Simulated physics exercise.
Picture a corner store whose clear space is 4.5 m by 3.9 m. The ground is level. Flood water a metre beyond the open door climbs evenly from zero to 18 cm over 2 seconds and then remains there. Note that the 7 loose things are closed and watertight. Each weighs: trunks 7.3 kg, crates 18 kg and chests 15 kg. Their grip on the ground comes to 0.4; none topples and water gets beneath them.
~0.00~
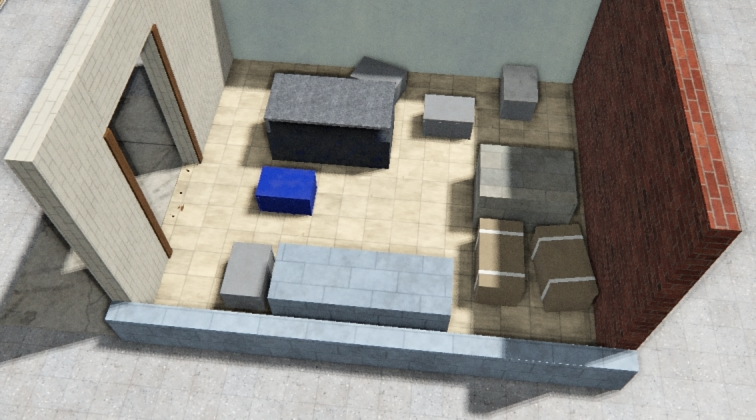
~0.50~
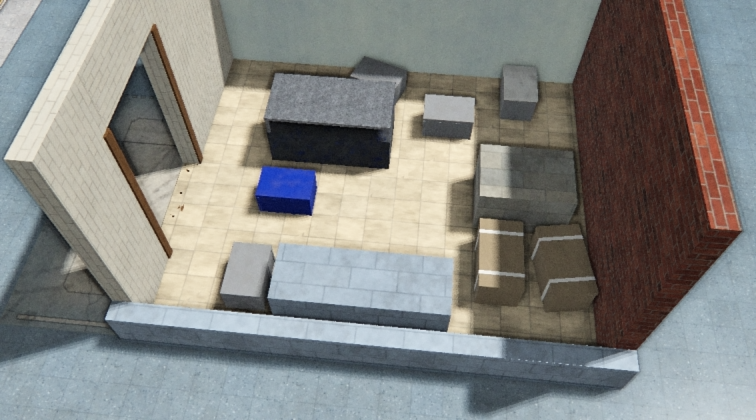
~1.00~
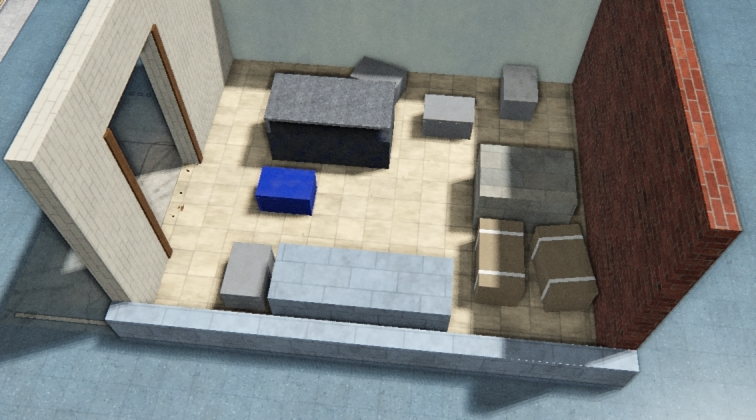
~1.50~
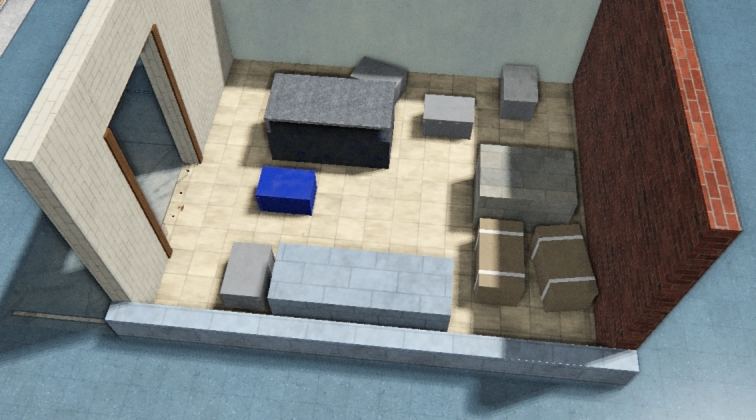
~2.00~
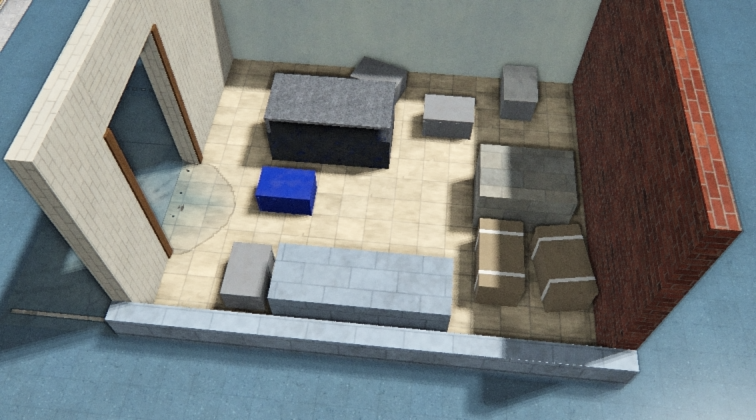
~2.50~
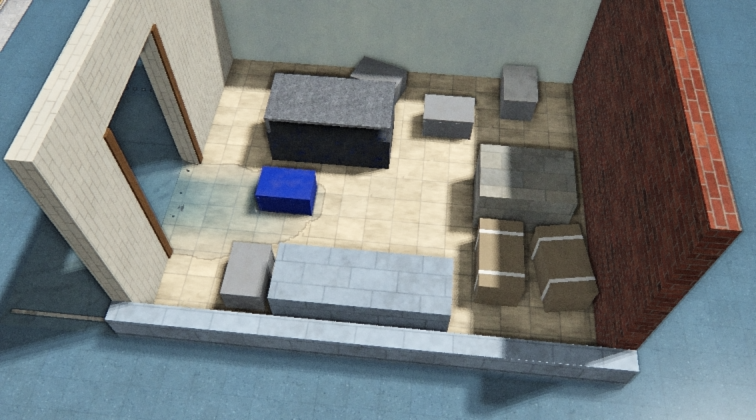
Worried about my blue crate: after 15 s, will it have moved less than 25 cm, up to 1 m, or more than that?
Your blue crate will have moved more than that.
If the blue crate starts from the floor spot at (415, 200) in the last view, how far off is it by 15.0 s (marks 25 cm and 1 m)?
It travels far.
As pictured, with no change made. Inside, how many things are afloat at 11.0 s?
6.
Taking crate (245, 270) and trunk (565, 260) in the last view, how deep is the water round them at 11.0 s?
8 and 13 cm.
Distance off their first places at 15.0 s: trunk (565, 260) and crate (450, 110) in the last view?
The first is 50 cm from its start, the second 80 cm.
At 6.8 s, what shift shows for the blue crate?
By then it has shifted roughly 200 cm.
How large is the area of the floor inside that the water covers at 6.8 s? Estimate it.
The covered patch comes to about 12 m2.
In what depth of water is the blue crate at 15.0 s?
Near 15 cm deep.
After 3.5 s the blue crate is near (327, 184), 0.5 m from its start, aground; 0 afloat.
After 6.8 s the blue crate is near (445, 200), 1.8 m from its start, afloat; 3 afloat.
After 11.0 s the blue crate is near (507, 259), 2.5 m from its start, afloat; 6 afloat.
After 15.0 s the blue crate is near (501, 279), 2.5 m from its start, afloat; 7 afloat.
